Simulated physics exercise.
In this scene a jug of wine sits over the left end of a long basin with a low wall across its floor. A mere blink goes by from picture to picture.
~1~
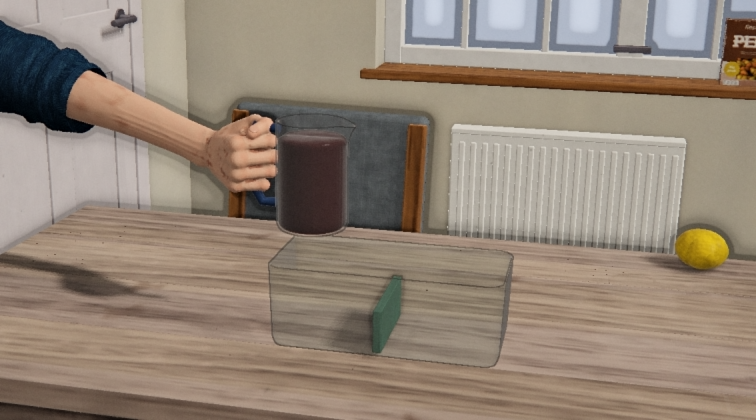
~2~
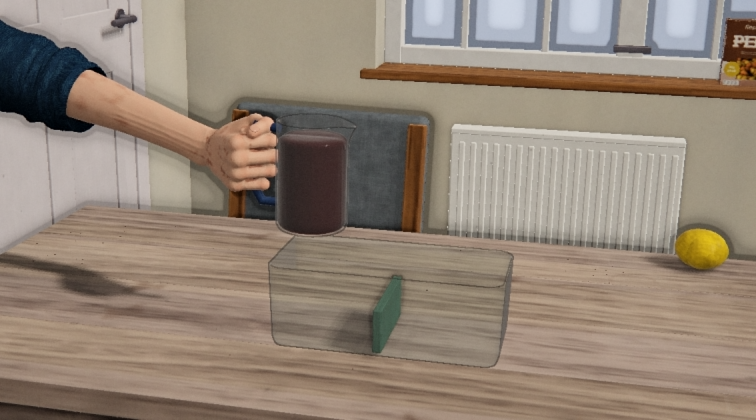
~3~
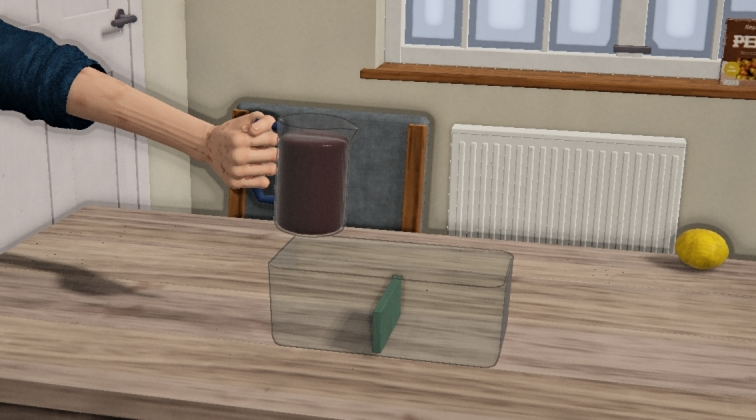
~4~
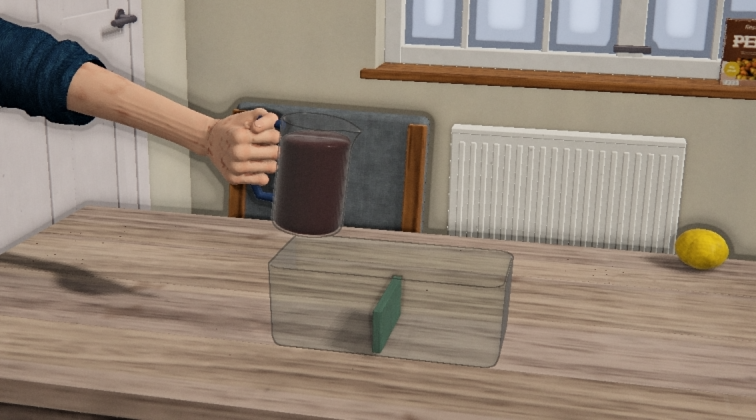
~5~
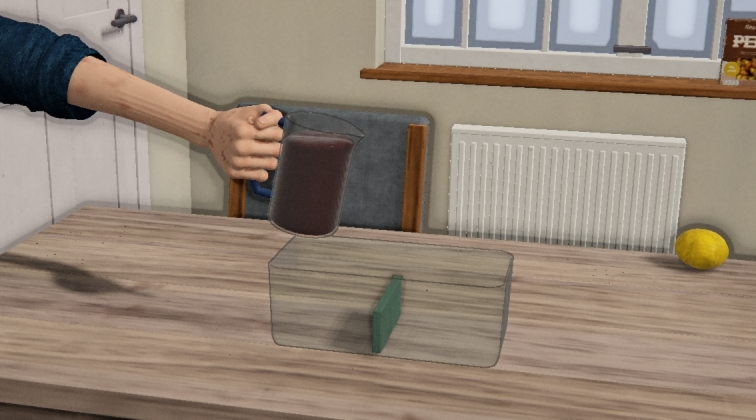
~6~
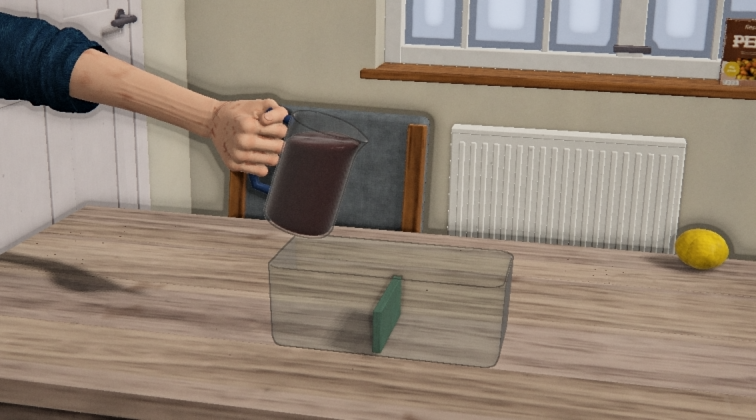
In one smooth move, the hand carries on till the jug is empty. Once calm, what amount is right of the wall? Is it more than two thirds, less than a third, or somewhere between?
The share right of the wall falls into the top range, past two thirds.
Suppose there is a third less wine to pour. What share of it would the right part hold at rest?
Around 80 percent, more or less.
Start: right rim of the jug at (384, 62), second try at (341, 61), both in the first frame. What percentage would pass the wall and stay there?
The first start gives some 95 %, the second some 90 %.
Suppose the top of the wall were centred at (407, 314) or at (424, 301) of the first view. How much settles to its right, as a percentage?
I'd expect near 60 percent the first time and near 25 percent the next.
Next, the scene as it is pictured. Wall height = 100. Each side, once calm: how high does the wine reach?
Left near 10; right near 50.
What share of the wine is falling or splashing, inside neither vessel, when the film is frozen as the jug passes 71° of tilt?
10 per cent.
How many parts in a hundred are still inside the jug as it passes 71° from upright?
Some 85 in a hundred has yet to spill out.
A moment on, the jug is tipped part way and 83 per cent is still to pour, 0 is left of the wall and 7 right of it.
Next, the jug is tipped right over and 28 per cent is still to pour, 2 is left of the wall and 57 right of it.
Then the jug is tipped right over and 0 per cent is still to pour, 14 is left of the wall and 84 right of it.
Later the jug is tipped right over and 0 per cent is still to pour, 15 is left of the wall and 84 right of it.
At rest 15 per cent lies left of the wall, 84 right of it and 1 outside.
